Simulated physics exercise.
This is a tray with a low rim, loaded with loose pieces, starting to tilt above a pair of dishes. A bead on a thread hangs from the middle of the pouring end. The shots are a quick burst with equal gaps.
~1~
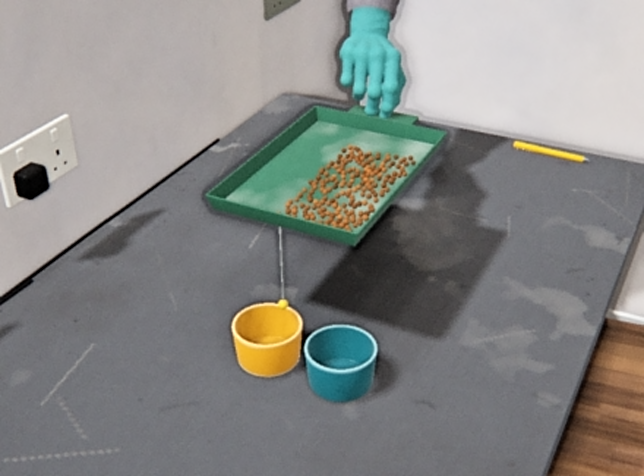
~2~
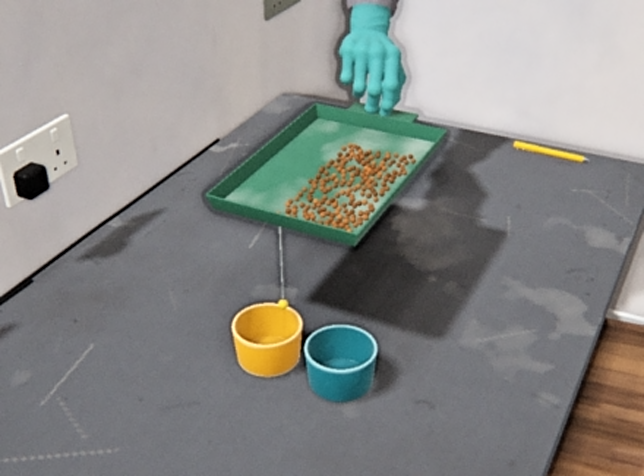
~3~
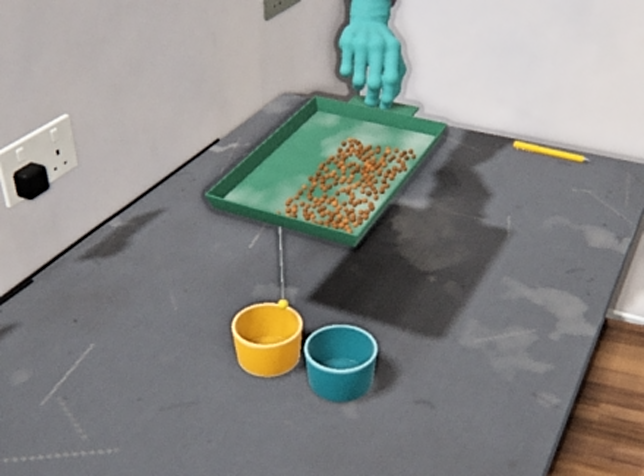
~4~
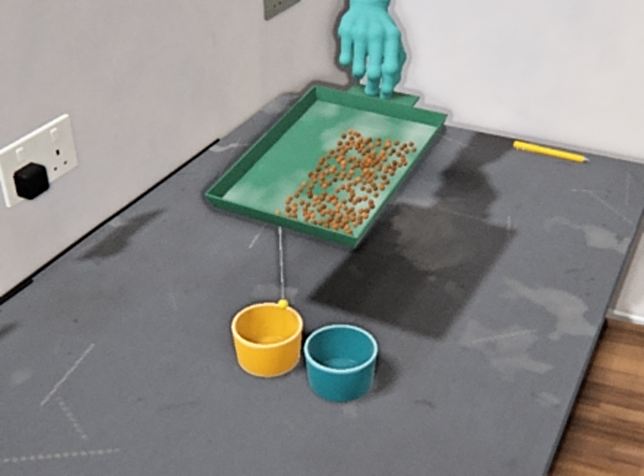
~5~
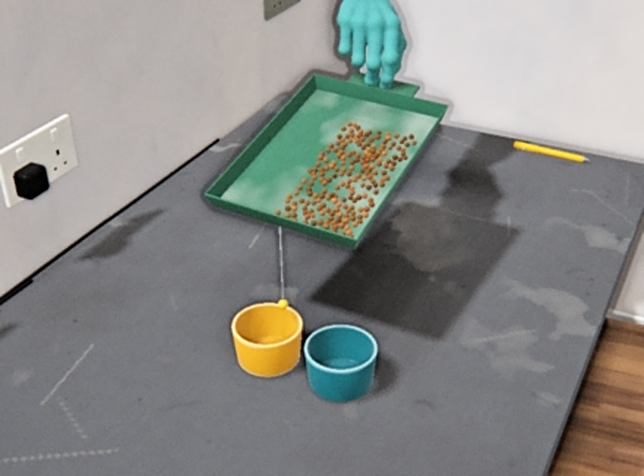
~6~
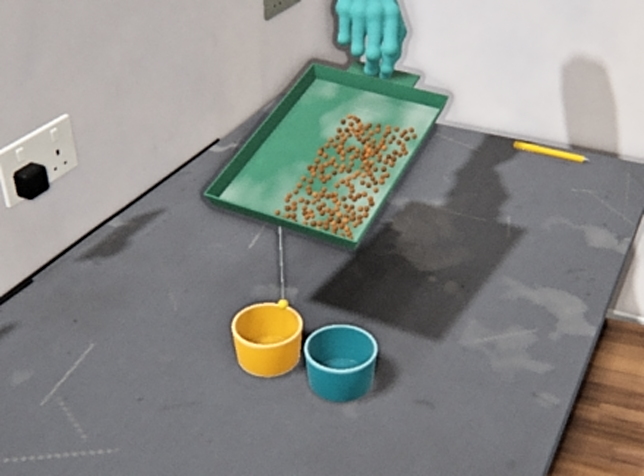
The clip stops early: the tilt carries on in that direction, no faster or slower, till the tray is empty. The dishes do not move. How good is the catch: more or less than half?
The two hold more than half of the load.
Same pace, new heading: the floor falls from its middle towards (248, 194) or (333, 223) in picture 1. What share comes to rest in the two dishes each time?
First some 0, then 100 per cent.
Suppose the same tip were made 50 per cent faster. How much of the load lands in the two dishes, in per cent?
Near 80 %.
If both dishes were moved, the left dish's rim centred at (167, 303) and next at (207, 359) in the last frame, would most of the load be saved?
First not half, then under half.
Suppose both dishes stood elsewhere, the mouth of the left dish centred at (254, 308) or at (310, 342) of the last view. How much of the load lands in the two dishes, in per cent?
In turn 30 and 70 in a hundred.
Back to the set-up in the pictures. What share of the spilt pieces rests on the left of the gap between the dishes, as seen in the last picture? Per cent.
Roughly 50 in a hundred.
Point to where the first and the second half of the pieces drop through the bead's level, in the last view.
The first part at (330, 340); the rest at (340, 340).
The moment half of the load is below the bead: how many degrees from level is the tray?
At about 100°.
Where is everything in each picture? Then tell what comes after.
In the first picture, corners of the pouring end near (213, 194) and (355, 230), level; middle of the load near (349, 185), cereal balls; left dish near (251, 358); right dish near (325, 383); bead on its thread near (283, 305).
In the second picture, corners of the pouring end near (213, 194) and (355, 230), level; middle of the load near (349, 184).
In the third picture, corners of the pouring end near (212, 193) and (354, 232), tipped barely, lowest at the right corner; middle of the load near (349, 182).
In the fourth picture, corners of the pouring end near (212, 193) and (354, 233), tipped a little, lowest at the right corner; middle of the load near (349, 178).
In the fifth picture, corners of the pouring end near (212, 192) and (354, 235), tipped a little, lowest at the right corner; middle of the load near (349, 174).
In the sixth picture, corners of the pouring end near (211, 192) and (354, 237), tipped a little, lowest at the right corner; middle of the load near (349, 170); left dish near (251, 358); right dish near (325, 383).
Shortly afterwards, tray tipped steeply; all but a few on the tray; only a few in the right dish.
Next, tray tipped right over; near a quarter on the tray; near half in the right dish; only a few in the left dish; a little outside both; near a quarter in the air.
Some moments later, tray tipped past a quarter turn; near two thirds in the right dish; a little in the left dish; near a quarter outside both.
In the end, tray tipped past a quarter turn; near two thirds in the right dish; a little in the left dish; near a quarter outside both.
